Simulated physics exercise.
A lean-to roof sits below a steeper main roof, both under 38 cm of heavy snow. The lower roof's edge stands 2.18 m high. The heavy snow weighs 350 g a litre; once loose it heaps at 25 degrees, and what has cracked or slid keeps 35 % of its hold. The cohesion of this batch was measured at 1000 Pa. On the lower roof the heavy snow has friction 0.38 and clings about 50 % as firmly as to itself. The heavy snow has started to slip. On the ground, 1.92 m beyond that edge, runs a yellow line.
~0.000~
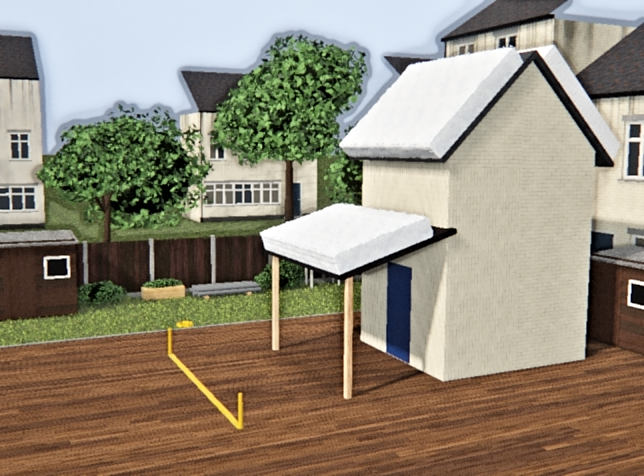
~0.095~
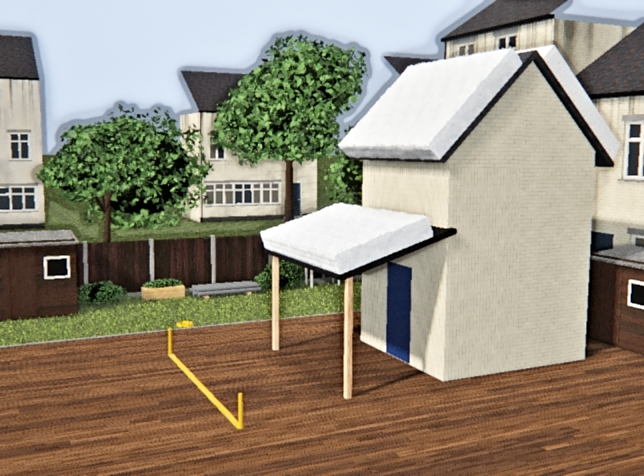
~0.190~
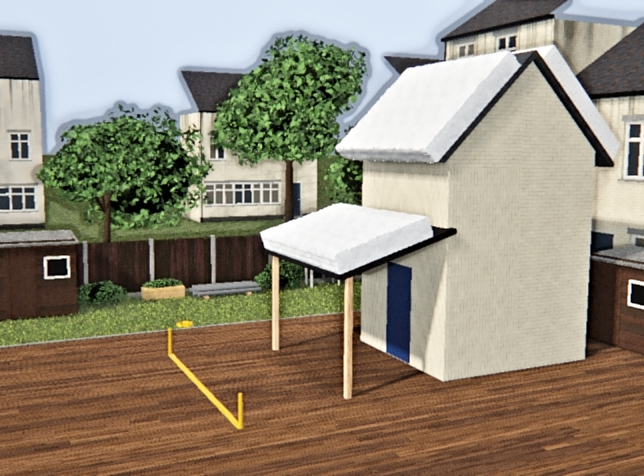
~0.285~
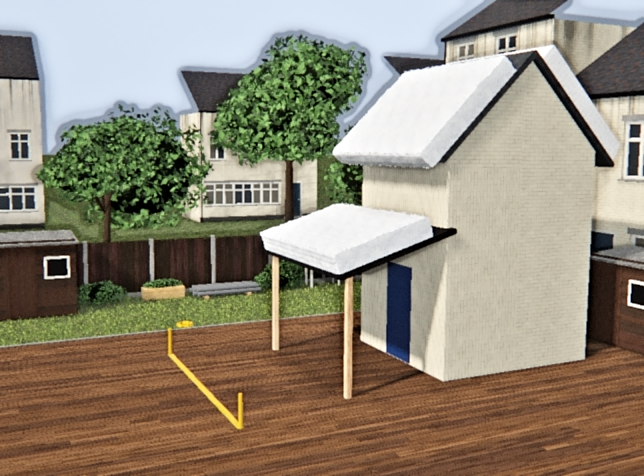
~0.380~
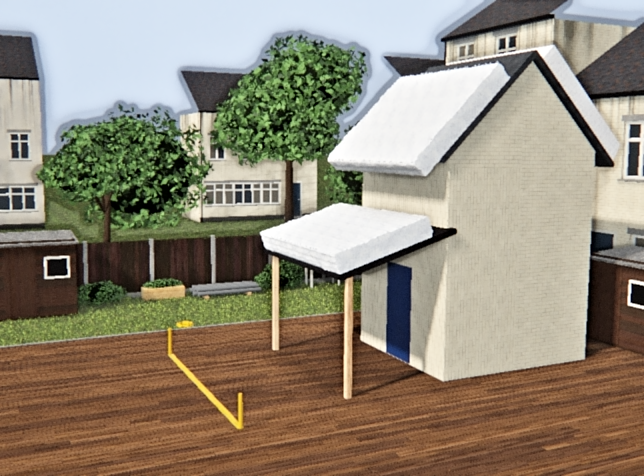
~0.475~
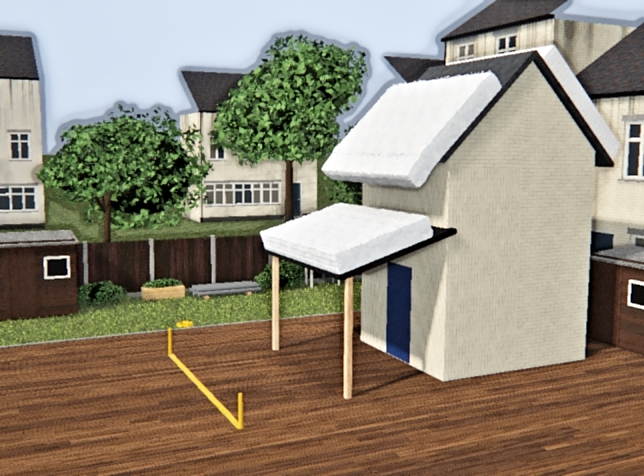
In a yard with wooden flooring and a yellow line on the ground, a thick slab of snow slides in one piece down a small building's steep main roof, edging out over its left eave, while the snow on the lower roof stays still.
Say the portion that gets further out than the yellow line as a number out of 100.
It comes to some 27 %.
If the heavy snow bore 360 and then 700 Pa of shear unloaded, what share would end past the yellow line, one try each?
In that order: 40 %, 35 %.
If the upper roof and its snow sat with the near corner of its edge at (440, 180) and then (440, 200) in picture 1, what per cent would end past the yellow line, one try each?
In that order: 14 %, 4 %.
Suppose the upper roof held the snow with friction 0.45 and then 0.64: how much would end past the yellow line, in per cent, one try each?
In that order: 14 %, 5 %.
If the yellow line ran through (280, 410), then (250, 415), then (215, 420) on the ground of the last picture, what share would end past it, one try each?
In turn about 50 %, 35 %, 25 %.
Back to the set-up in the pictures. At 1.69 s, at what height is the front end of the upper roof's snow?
Roughly 0.0 m.
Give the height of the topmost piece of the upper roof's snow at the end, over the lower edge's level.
Some 0.9 m.
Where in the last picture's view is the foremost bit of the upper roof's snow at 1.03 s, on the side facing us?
Near (335, 237).
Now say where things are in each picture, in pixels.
In the first picture, front end of the heavy snow at (440, 156).
In the second picture, front end of the heavy snow at (439, 133), its middle shifted 2.7 cm, 1 % of it past the upper edge, in one piece.
In the third picture, front end of the heavy snow at (436, 152), its middle shifted 10 cm, 5 % of it past the upper edge, in one piece.
In the fourth picture, front end of the heavy snow at (432, 150), its middle shifted 23 cm, 10 % of it past the upper edge, in one piece.
In the fifth picture, front end of the heavy snow at (426, 154), its middle shifted 42 cm, 18 % of it past the upper edge, in one piece.
In the sixth picture, front end of the heavy snow at (418, 158), its middle shifted 66 cm, 28 % of it past the upper edge, in one piece.
By 1.03 s, none is below the lower edge and 0 % is past the line.
By 1.69 s, 50 % is below the lower edge and 5 % is past the line.
By 2.34 s, 72 % is below the lower edge and 27 % is past the line.
By 3.00 s, 72 % is below the lower edge and 27 % is past the line.
By 3.40 s, at the end, 72 % is below the lower edge and 27 % is past the line.
